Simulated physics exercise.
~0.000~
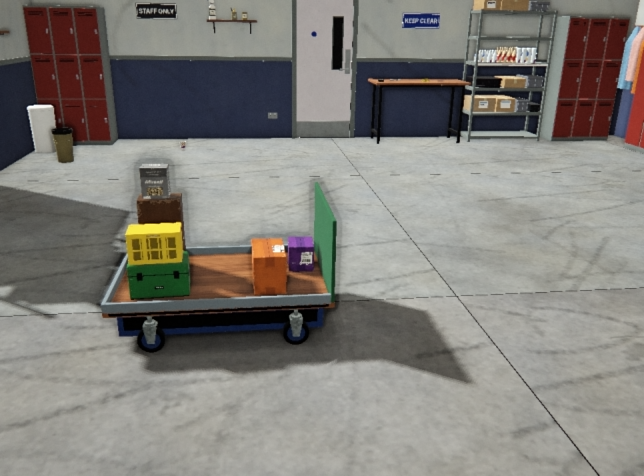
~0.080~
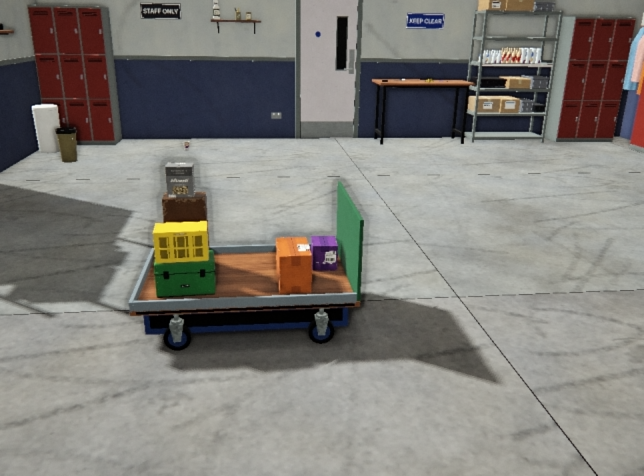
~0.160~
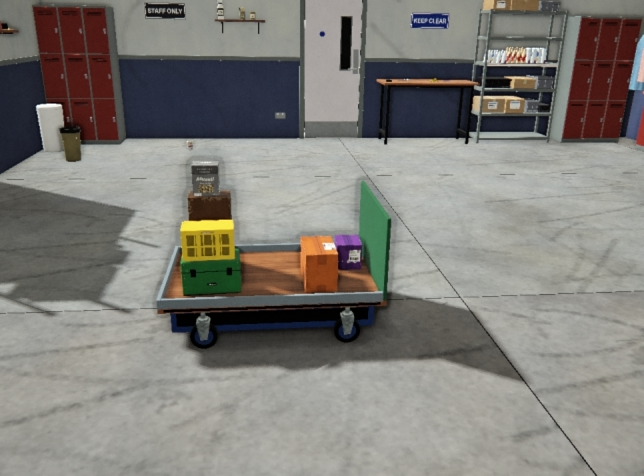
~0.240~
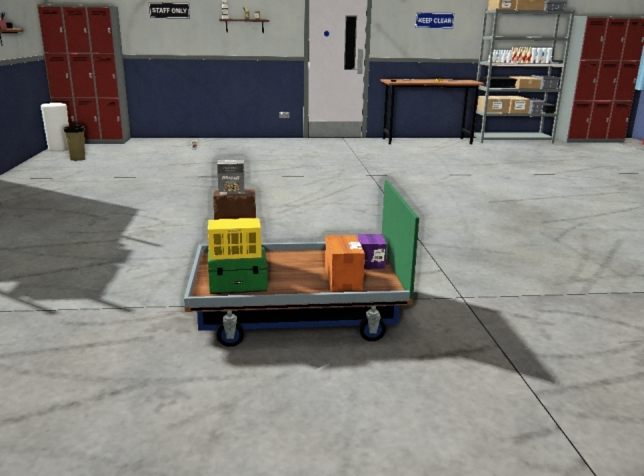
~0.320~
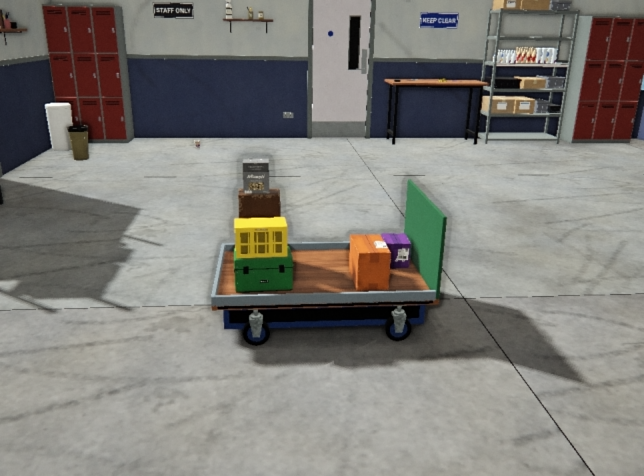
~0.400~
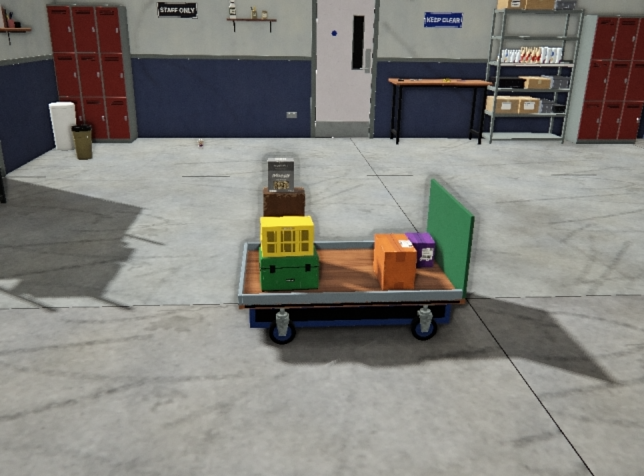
In a room with lockers, a cart carrying boxes and crates rolls steadily right.
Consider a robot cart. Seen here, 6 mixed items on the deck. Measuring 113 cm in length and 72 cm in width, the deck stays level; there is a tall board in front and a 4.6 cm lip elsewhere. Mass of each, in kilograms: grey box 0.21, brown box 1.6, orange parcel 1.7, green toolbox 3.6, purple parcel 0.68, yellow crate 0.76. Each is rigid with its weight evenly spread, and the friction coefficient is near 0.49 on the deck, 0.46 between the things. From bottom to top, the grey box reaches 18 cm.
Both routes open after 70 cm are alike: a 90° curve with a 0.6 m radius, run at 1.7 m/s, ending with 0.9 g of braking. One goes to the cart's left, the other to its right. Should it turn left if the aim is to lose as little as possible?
No, it should go right.
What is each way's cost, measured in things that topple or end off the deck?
Heading left gives 3 while heading right gives 2.
Turning left. By 0.70 s, cart has run 119 cm, turned 33°; purple parcel 38 cm from its spot; orange parcel tilted 5°; yellow crate 3 cm from its spot.
By 1.10 s, cart has run 187 cm, turned 89°; yellow crate now off the deck; grey box tilted 38° near (420, 166); brown box tilted 37° near (389, 200).
By 1.40 s, cart has run 211 cm, turned 90°, stopped; grey box now off the deck; brown box tilted 58° near (386, 193); purple parcel 31 cm from its spot.
When it is over (1.9 s), off the deck, grey box and yellow crate; lying over on the deck, brown box; not toppled but over 10 cm from the start, green toolbox and purple parcel; the last one within 10 cm of the start. In the last view, grey box near (461, 236), brown box near (384, 192).
Turning right instead, grey box and brown box tipped over or off the deck, 2 of 6 in all.
